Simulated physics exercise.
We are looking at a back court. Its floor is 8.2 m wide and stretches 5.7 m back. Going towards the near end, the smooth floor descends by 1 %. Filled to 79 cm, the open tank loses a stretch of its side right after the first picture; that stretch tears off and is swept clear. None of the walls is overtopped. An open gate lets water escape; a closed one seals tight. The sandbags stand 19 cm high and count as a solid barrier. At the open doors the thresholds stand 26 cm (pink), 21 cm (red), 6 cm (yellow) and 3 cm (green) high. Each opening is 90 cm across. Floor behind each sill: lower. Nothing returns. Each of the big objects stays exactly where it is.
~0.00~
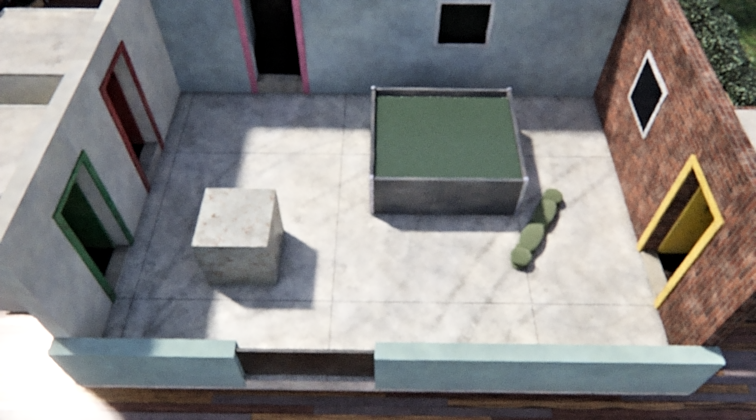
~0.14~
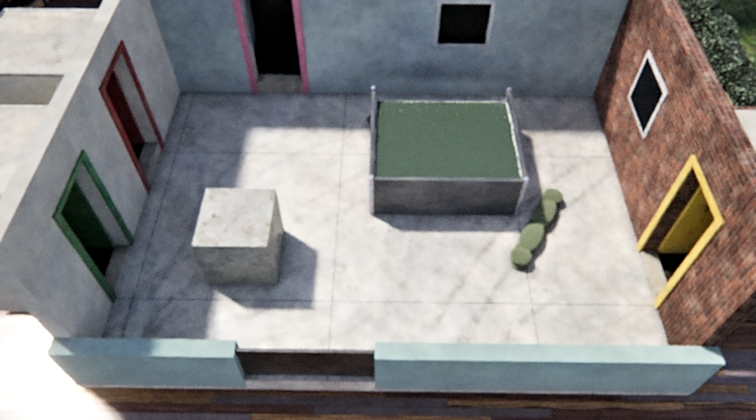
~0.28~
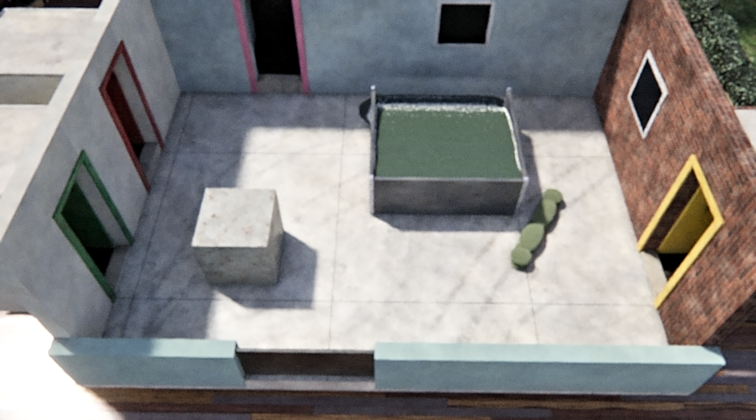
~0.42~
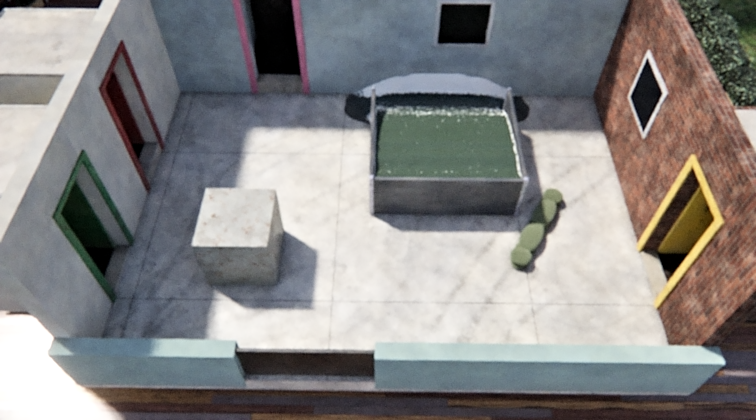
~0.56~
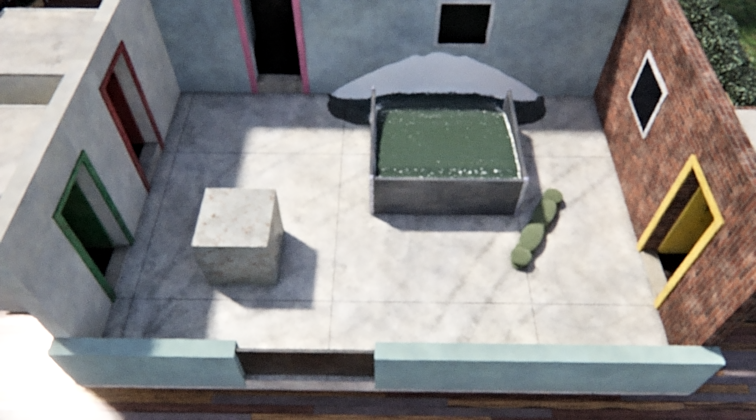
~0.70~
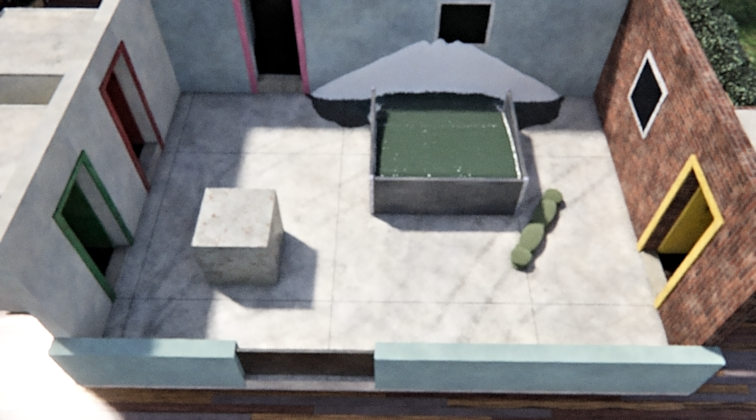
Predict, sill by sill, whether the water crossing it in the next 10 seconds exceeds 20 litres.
My prediction: At the pink door it is 20 litres or less; at the red door it is 20 litres or less; at the yellow door it is 20 litres or less; at the green door it is above 20 litres.
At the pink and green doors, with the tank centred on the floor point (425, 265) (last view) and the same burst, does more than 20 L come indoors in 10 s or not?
For the pink door, the amount is acceptable; for the green door, the amount is too high.
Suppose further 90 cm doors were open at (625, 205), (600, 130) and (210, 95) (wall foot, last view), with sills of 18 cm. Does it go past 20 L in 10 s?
In turn: Short of it, beyond it, short of it.
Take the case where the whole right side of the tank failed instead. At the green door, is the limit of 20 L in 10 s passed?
Against that limit: Green above.
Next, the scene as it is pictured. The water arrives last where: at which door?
It would be the green one.
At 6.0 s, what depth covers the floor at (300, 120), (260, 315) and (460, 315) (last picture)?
5, 4, 5 cm.
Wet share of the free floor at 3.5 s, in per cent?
Roughly 60 % of the floor.
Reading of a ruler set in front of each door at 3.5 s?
Centimetres: Pink 7 / red 18 / yellow 6 / green 8.
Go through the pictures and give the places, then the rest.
The first picture shows still water, 79 cm deep, in the open tank at (444, 135).
In the second picture, water pours out on the open tank's far side and has run 1.3 m, to a hidden place; typically 10 cm deep outside, 79 cm at the open tank's back.
In the third picture, water pours out on the open tank's far side and has run 1.5 m, to (365, 106); typically 14 cm deep outside, 79 cm at the open tank's back.
In the fourth picture, the front is at (518, 97), 1.8 m from the gap on the open tank's far side; 2.5 m2 of floor is under water; 78 cm left at the back of the open tank.
In the fifth picture, the front is at (539, 97), 2.2 m from the gap on the open tank's far side; 2.9 m2 of floor is under water; 68 cm left at the back of the open tank.
In the sixth picture, the front is at (561, 98), 2.6 m from the gap on the open tank's far side; 3.0 m2 of floor is under water; 67 cm left at the back of the open tank.
After 1.4 s water covers 20 % of the floor and is deepest (57 cm) near (427, 102); pink door 9 cm at the sill, 0 L in, red door not reached, yellow door not reached, green door not reached.
After 2.2 s water covers 40 % of the floor and is deepest (46 cm) near (573, 98); pink door 11 cm at the sill, 0 L in, red door 22 cm at the sill, 0 L in, yellow door 2 cm at the sill, 0 L in, green door not reached.
After 3.5 s water covers 60 % of the floor and is deepest (26 cm) near (582, 98); pink door 7 cm at the sill, 0 L in, red door 18 cm at the sill, 3 L in, yellow door 6 cm at the sill, 0 L in, green door 8 cm at the sill, 2 L in.
After 6.0 s water covers 85 % of the floor and is deepest (22 cm) near (584, 104); pink door 5 cm at the sill, 0 L in, red door 9 cm at the sill, 3 L in, yellow door 5 cm at the sill, 0 L in, green door 5 cm at the sill, 18 L in.
After 10.0 s water covers 100 % of the floor and is deepest (16 cm) near (390, 365); pink door 4 cm at the sill, 0 L in, red door 9 cm at the sill, 3 L in, yellow door 7 cm at the sill, 5 L in, green door 9 cm at the sill, 82 L in.
